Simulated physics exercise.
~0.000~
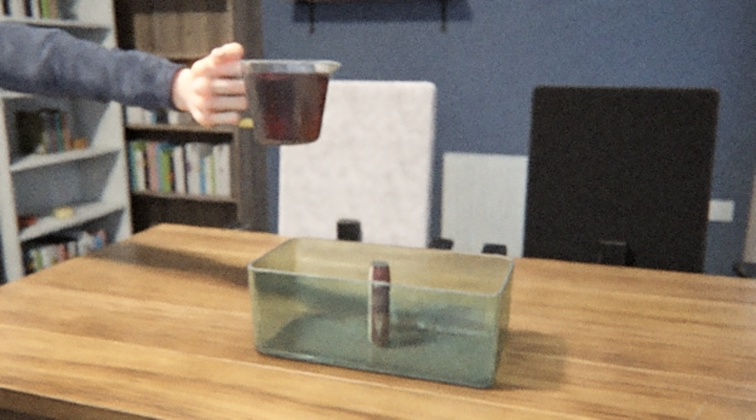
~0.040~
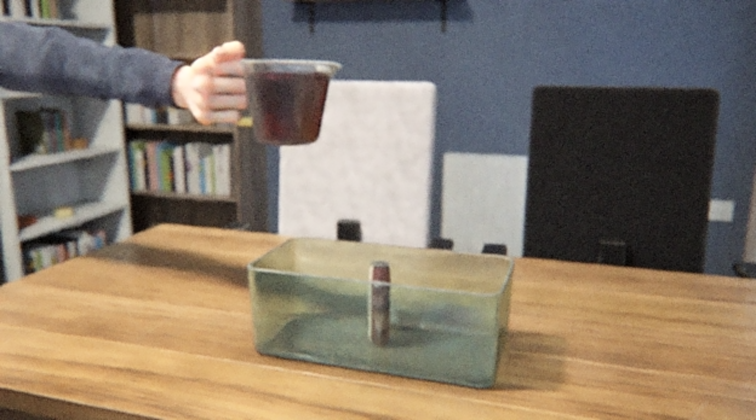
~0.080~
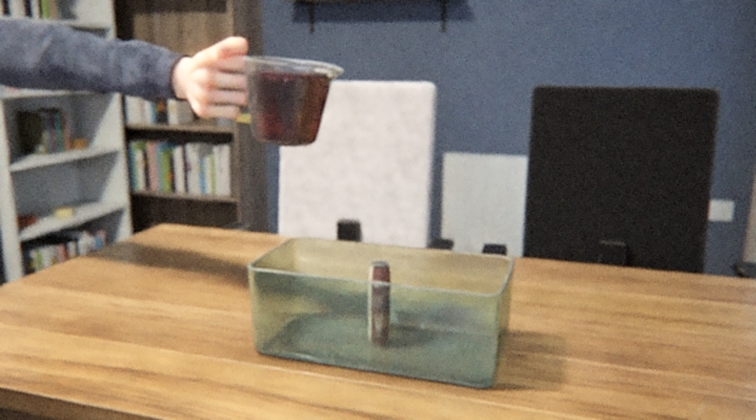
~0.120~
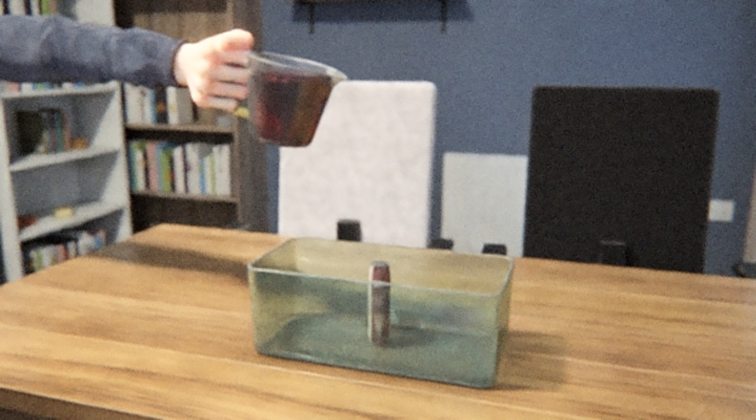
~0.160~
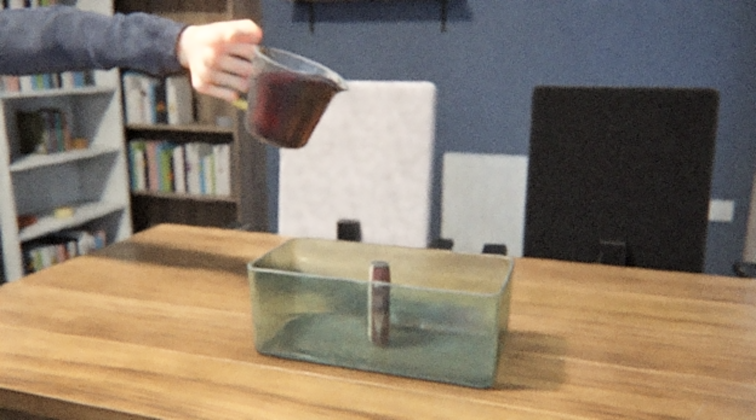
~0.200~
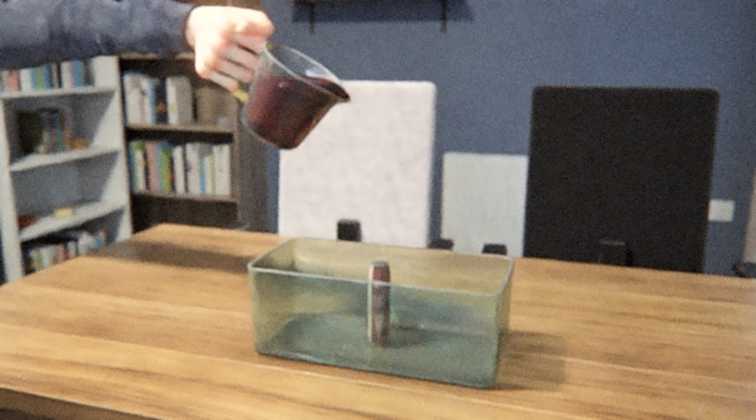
A hand tilts a clear jug of dark liquid rightwards above a glass basin.
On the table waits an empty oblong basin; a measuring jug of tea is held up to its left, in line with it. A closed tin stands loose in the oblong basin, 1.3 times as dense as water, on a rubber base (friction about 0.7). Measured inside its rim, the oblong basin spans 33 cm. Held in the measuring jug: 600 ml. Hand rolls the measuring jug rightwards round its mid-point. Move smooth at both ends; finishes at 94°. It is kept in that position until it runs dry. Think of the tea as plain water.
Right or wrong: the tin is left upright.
Right.
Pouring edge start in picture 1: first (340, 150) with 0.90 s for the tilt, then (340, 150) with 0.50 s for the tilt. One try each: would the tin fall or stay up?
Trial 1 - tin tips; trial 2 - tin tips.
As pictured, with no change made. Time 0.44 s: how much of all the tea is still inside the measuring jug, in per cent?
Roughly 46 percent.
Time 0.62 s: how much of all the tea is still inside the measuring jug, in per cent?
Around 12 in a hundred is still there.
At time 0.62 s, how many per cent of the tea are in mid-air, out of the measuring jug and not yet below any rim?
In-air share: About 24 %.
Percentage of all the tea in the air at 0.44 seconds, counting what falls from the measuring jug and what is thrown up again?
Close to 46 per cent, I'd say.
Then, 0.44 s in, the tilt is 91° and 45 per cent is still to pour; the tin stands where it began.
Then, 0.62 s in, the tilt is 94° and 11 per cent is still to pour; the tin stands where it began.
Then, 0.80 s in, the tilt is 94° and 2 per cent is still to pour; the tin stands where it began.
Then, 1.00 s in, the tilt is 94° and 0 per cent is still to pour; the tin stands where it began.
Finally, the tin stands where it began.
